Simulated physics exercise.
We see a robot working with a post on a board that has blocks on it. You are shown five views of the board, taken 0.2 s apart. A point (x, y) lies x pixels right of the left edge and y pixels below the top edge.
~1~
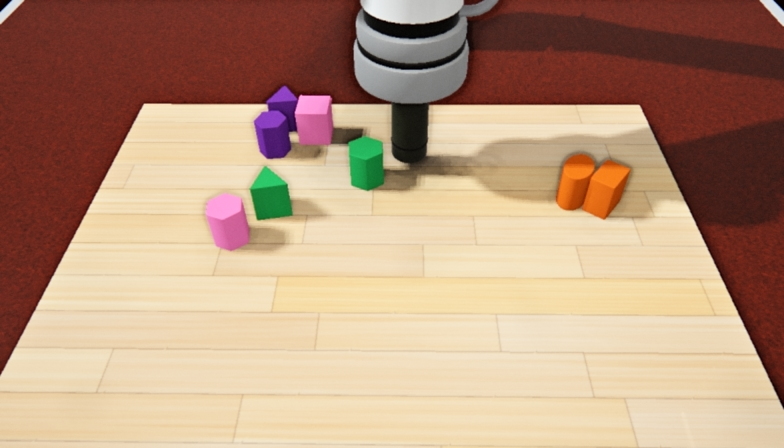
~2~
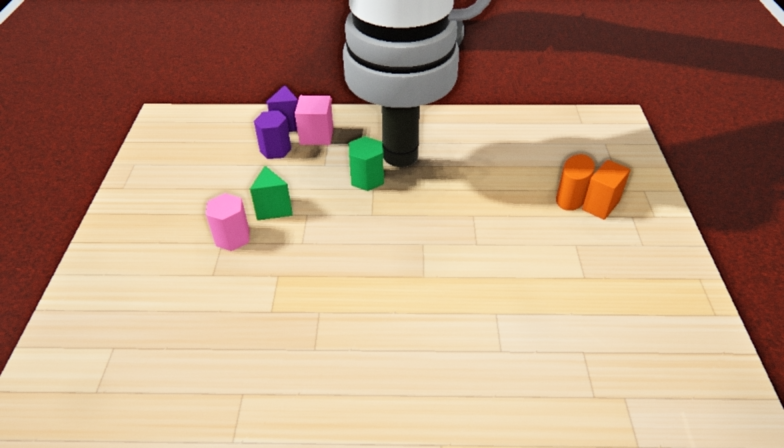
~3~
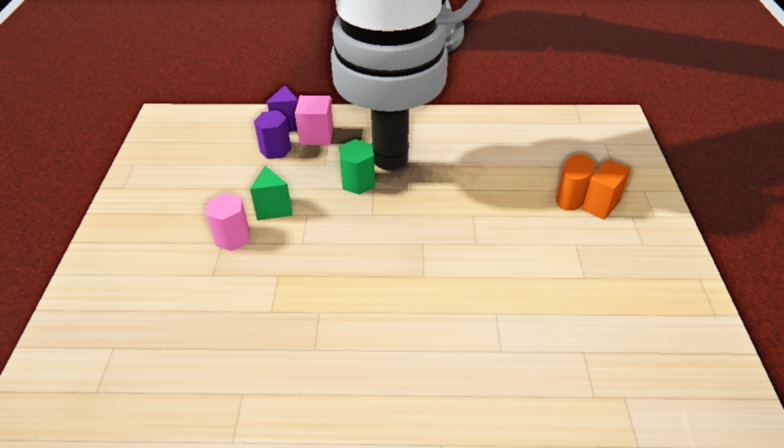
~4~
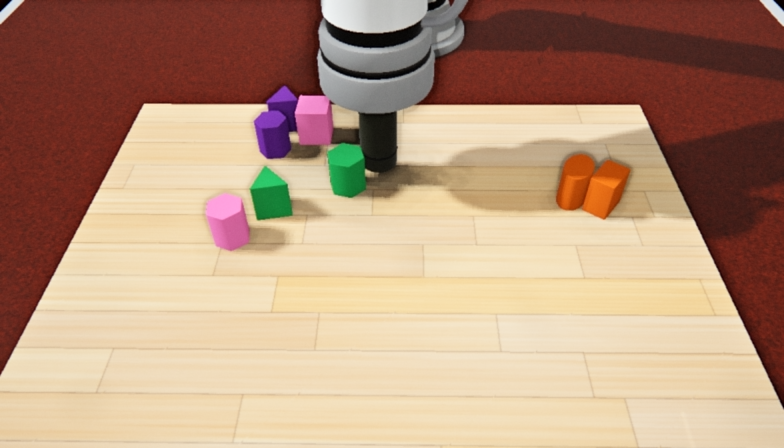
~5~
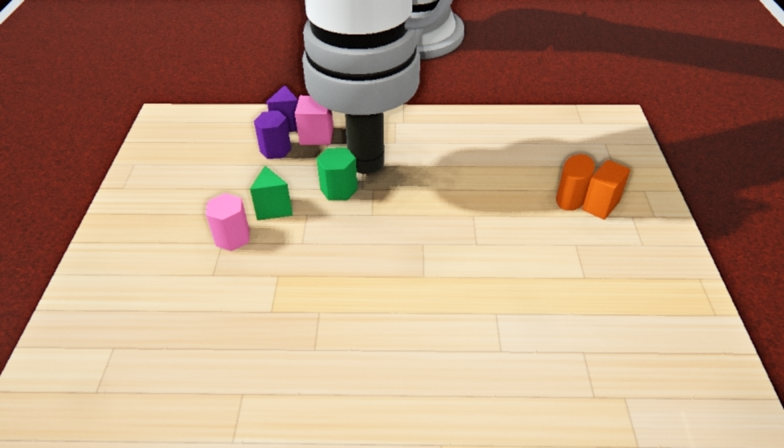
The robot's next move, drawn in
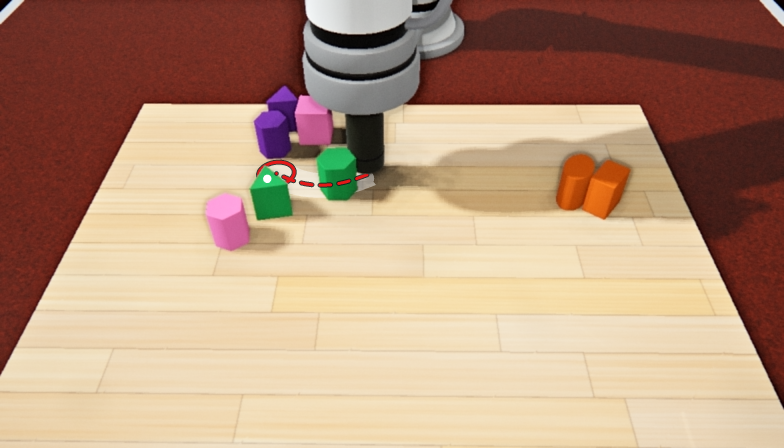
To begin with, a robot's dark post stands on a wooden board just right of a green six-sided block, with purple, pink, green and orange blocks around. The post moves left to the block, then pushes it a short way left and slightly nearer the viewer, toward the green triangle, while the other blocks stay still.
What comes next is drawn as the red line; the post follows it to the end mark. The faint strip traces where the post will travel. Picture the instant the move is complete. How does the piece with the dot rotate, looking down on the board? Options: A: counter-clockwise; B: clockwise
Correct choice: B.
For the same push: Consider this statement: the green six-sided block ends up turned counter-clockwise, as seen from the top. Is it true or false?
True.
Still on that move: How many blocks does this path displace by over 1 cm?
Total moved: One.
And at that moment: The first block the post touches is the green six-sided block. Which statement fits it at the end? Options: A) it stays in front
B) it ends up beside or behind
B (it ends up beside or behind)
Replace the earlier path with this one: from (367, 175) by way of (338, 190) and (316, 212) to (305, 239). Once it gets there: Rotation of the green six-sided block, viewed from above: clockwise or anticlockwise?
Bird's-eye view: Clockwise.
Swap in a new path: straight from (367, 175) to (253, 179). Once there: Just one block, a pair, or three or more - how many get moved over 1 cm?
It displaces one.
Drawn move, from (367, 175) through (336, 184) and (304, 183) to (276, 173); the dot is on the green triangle.
What follows on the original path. One third of the way, post at (334, 173); green six-sided block at (307, 171), turned 30° anticlockwise.
Two thirds of the way, post at (301, 172); green triangle at (265, 181), turned 20° clockwise; green six-sided block at (296, 176), turned 50° anticlockwise.
At the end, post at (274, 162); green triangle at (265, 181), turned 20° clockwise; purple six-sided block still; green six-sided block at (296, 176), turned 50° anticlockwise.
